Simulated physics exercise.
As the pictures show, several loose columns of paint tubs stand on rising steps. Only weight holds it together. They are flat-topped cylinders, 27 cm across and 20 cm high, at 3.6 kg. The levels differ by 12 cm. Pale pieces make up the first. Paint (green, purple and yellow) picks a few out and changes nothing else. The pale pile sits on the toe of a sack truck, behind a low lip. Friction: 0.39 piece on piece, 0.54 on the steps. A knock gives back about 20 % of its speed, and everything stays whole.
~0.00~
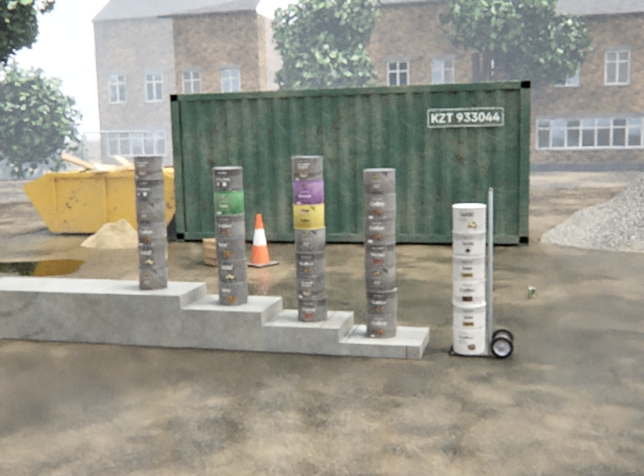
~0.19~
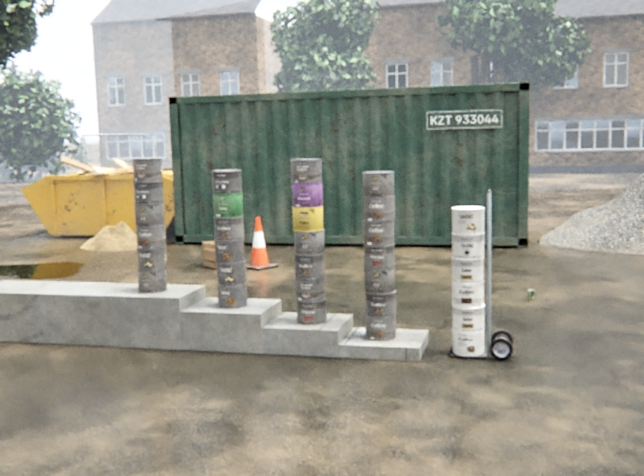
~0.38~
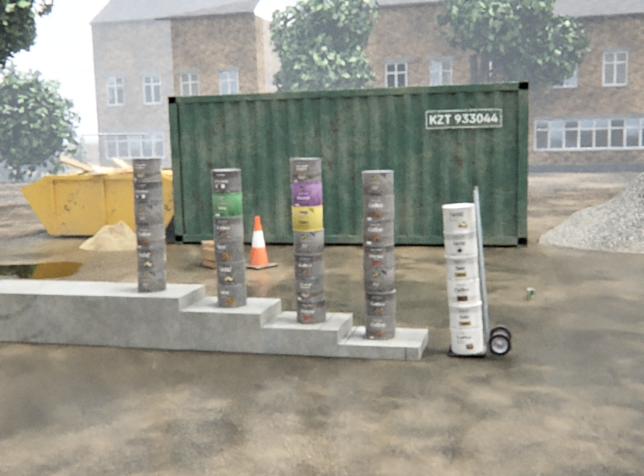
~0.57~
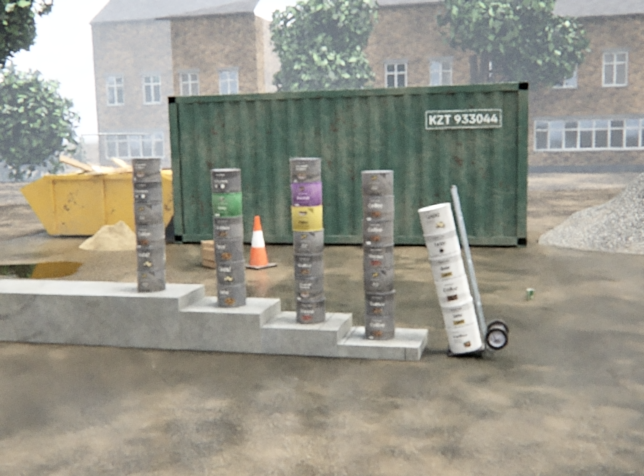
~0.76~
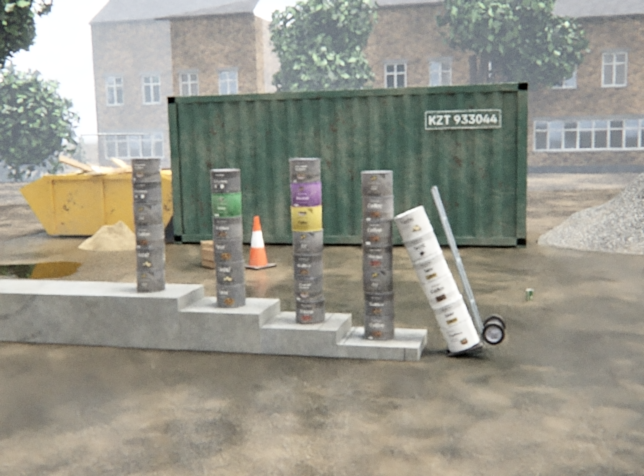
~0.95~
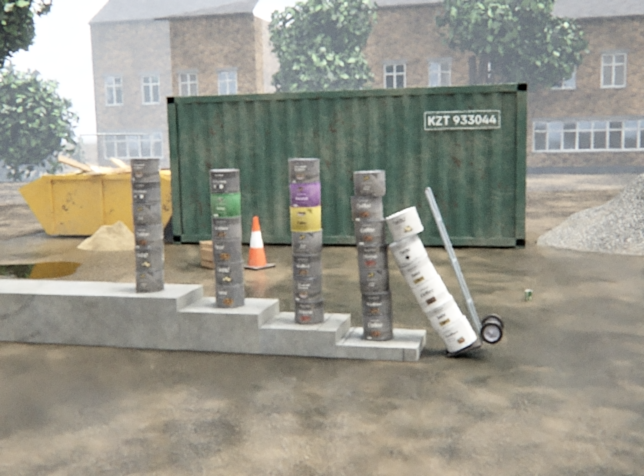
In the video, a sack truck carrying a stack of white tubs tilts to the left beside gray columns on concrete steps, and the leaning stack meets the nearest column, whose upper tubs shift slightly left.
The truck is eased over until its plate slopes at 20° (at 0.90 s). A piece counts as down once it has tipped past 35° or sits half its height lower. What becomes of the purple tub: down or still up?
In the end the purple tub drops.
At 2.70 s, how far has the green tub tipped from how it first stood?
About 25°.
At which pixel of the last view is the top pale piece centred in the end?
Around (349, 299).
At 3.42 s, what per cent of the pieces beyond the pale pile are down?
90 per cent by then.
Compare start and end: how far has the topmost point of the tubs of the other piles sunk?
Some 90 cm lower.
By 1.94 s, 6 of the pale pile down; 2 of the 26 other tubs down; purple tub tilted 18°; yellow tub tilted 19°.
By 2.70 s, 6 of the pale pile down; 19 of the 26 other tubs down; purple tub tilted 63°, 28 cm lower; yellow tub tilted 33°, 31 cm lower.
By 3.42 s, 5 of the pale pile down; 23 of the 26 other tubs down; purple tub on its side; green tub tilted 60°, 49 cm lower.
By 4.68 s, 5 of the pale pile down; 23 of the 26 other tubs down; purple tub on its side; yellow tub on its side.
When it is over (5.7 s), 5 of the pale pile down; 23 of the 26 other tubs down; purple tub on its side; yellow tub on its side; green tub 1.17 m lower.
